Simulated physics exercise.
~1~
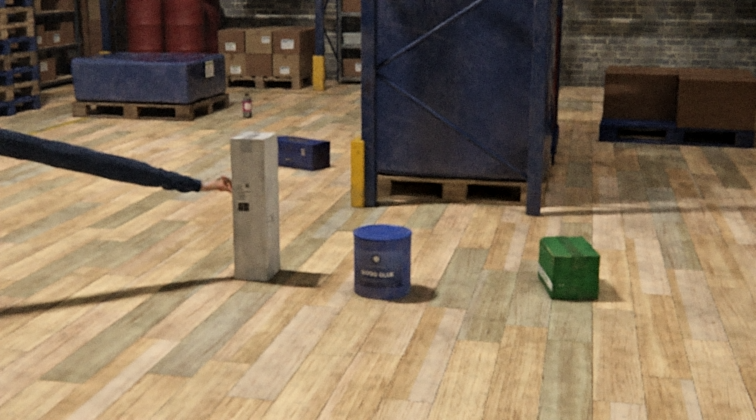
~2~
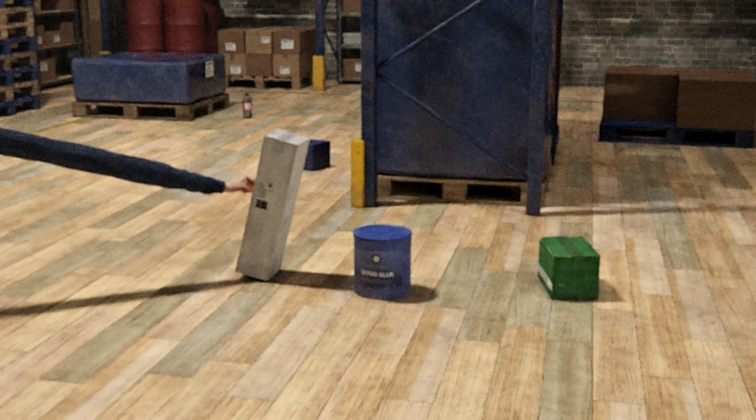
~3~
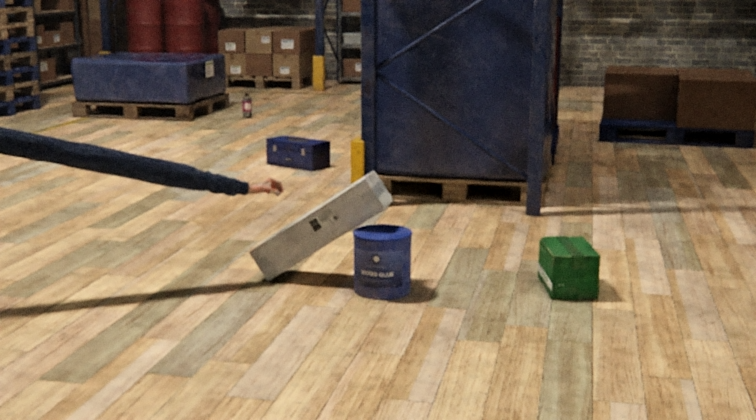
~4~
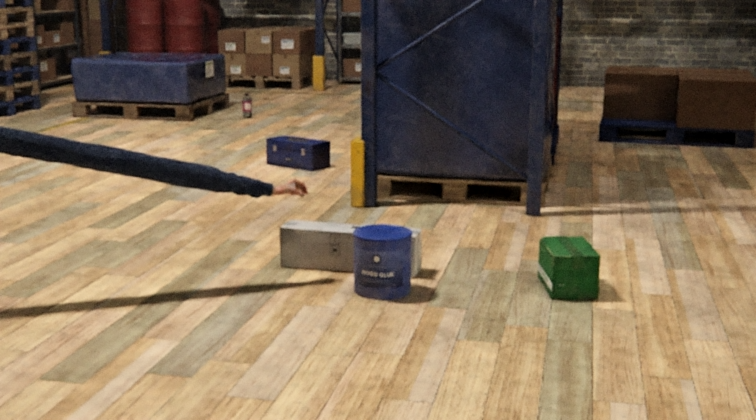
A tall white box, pushed by a hand, topples right and ends lying behind a blue pail.
